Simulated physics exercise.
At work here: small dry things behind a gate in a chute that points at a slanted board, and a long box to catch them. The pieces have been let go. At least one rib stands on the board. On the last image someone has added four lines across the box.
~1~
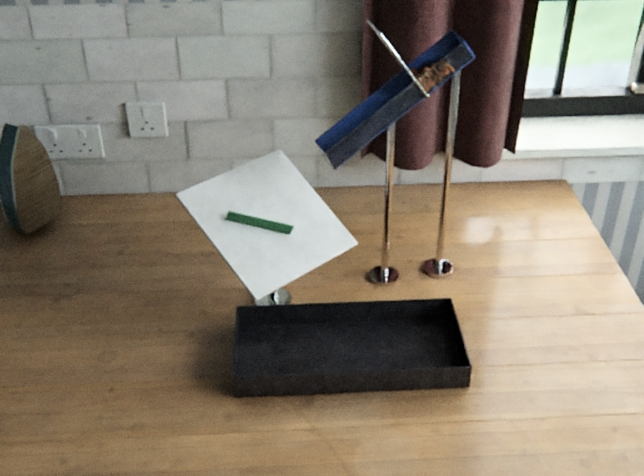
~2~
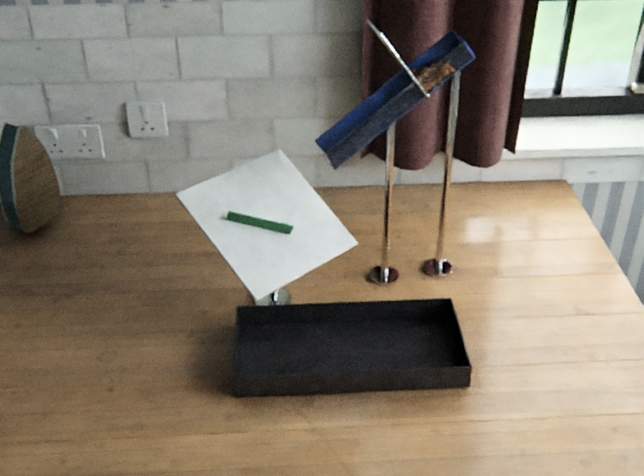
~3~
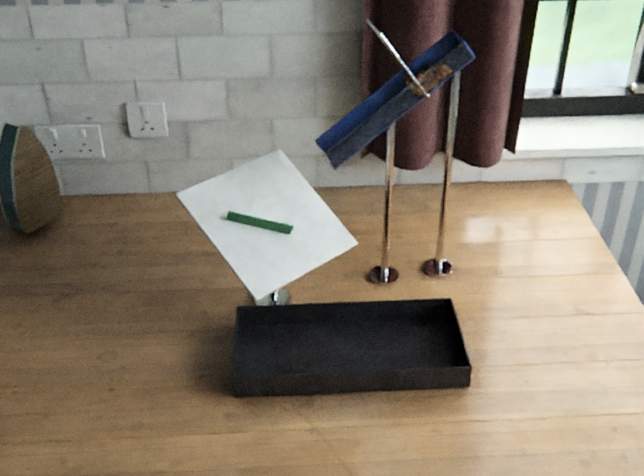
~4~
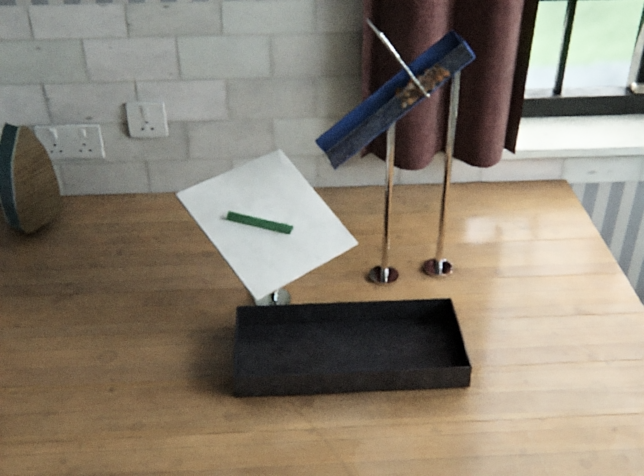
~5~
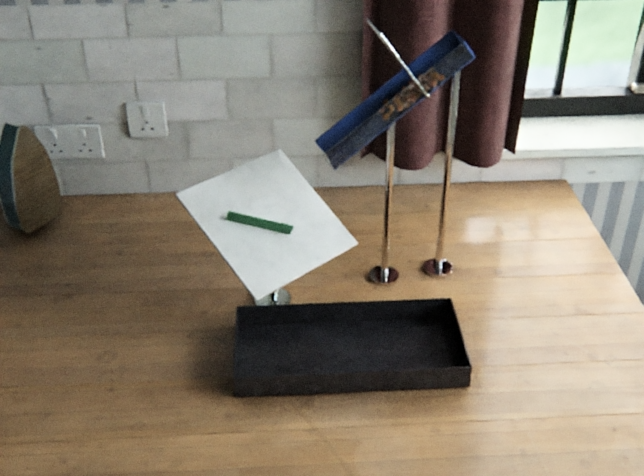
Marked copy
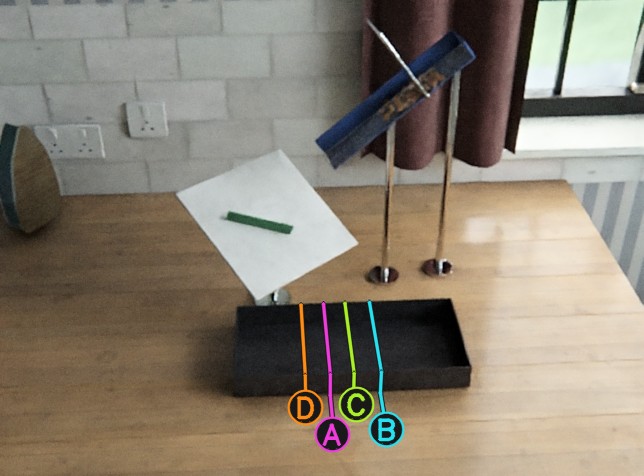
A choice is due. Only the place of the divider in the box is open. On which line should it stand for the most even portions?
It is C.
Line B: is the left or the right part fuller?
Left.
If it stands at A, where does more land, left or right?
More lands on the right.
On the marked copy, line A crosses the front rim at (330, 373); line B crosses the front rim at (381, 371); line C crosses the front rim at (354, 372); line D crosses the front rim at (305, 374).
For line A, of what is caught, a stray few on the left of the divider, nearly all on the right.
For line B, of what is caught, all on the left of the divider, none on the right.
For line C, of what is caught, about half on the left of the divider, about half on the right.
For line D, of what is caught, a stray few on the left of the divider, nearly all on the right.
